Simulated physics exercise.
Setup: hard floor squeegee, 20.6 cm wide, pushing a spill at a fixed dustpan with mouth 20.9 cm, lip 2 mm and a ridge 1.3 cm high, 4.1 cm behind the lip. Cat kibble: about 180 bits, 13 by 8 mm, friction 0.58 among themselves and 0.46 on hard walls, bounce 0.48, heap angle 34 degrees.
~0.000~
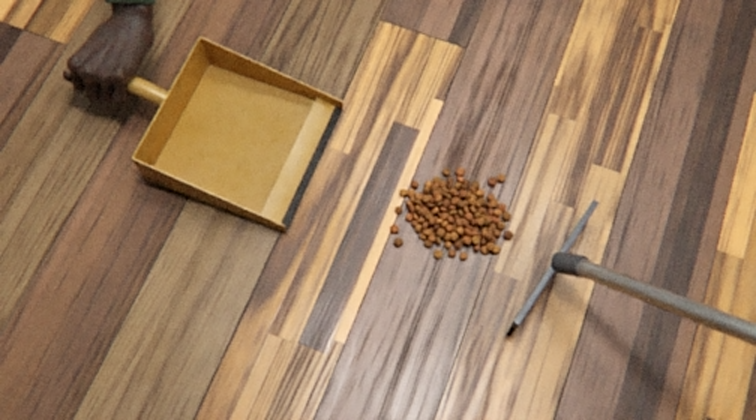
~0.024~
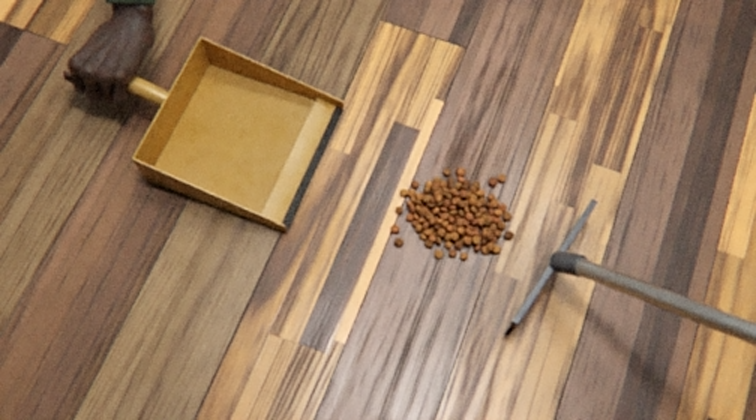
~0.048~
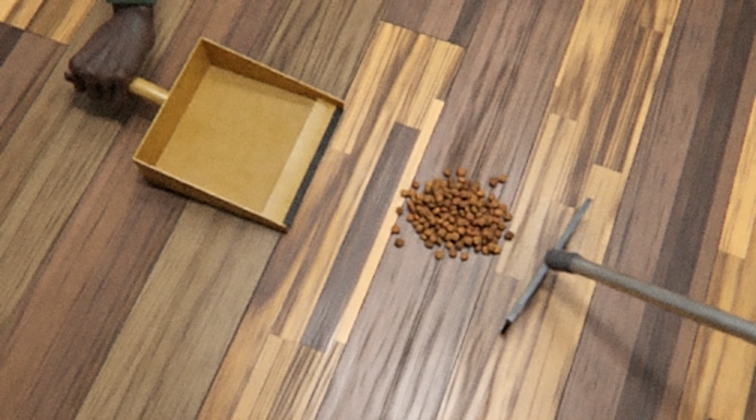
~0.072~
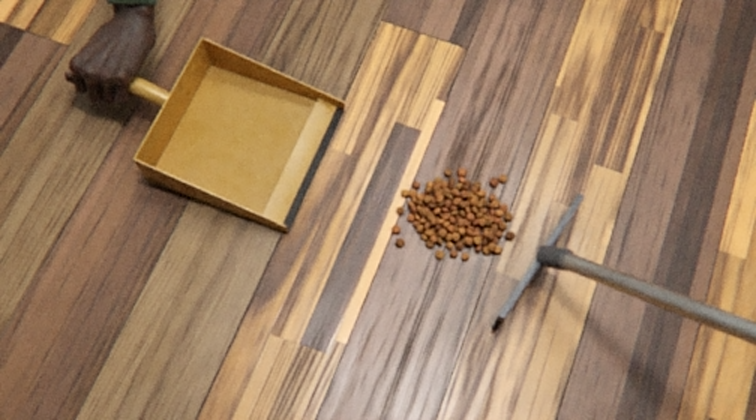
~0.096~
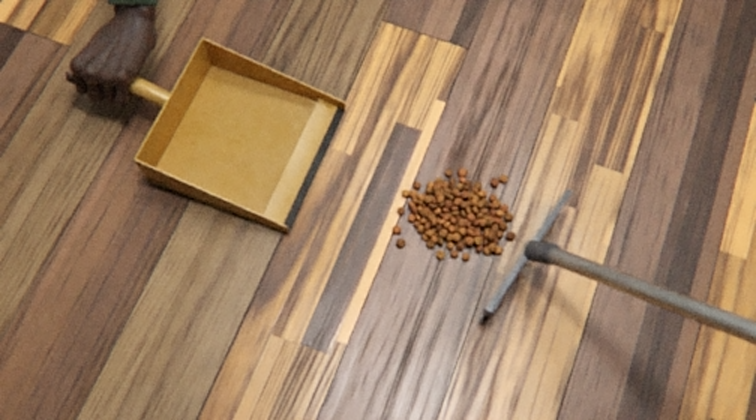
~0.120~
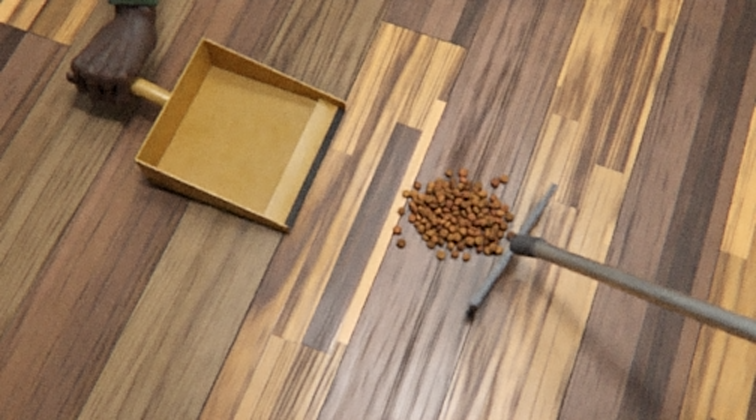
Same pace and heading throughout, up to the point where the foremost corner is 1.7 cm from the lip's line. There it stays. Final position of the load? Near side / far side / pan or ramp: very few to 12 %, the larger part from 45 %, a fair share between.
Near side: Very few; far side: A fair share; pan: A fair share.
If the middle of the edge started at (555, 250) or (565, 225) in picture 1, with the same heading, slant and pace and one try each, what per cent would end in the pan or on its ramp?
Around 35 percent, then around 35 percent.
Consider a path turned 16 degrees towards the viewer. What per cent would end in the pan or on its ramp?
10 per cent.
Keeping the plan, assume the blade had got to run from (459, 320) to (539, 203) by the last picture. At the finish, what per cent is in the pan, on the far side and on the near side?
Split: Pan = 10, far = 0, near = 5.
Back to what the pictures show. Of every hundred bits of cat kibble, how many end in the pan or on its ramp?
Some 25 %.
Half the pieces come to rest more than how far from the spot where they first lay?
That distance is close to 20 cm.
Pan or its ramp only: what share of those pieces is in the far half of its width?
50 per cent.
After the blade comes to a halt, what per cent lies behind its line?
Close to 10 percent.
After 0.27 s, middle of the blade 16 cm from the lip; 0 % over the lip, far side 0 %, near side 0 %.
After 0.37 s, middle of the blade 8 cm from the lip; 0 % over the lip, far side 10 %, near side 0 %.
After 0.61 s, middle of the blade 4 cm from the lip; 25 % over the lip, far side 15 %, near side 0 %.
At rest (1.1 s), near side 0 %, far side 15 %, pan 25 %, in front of the lip or behind the blade 55 %.
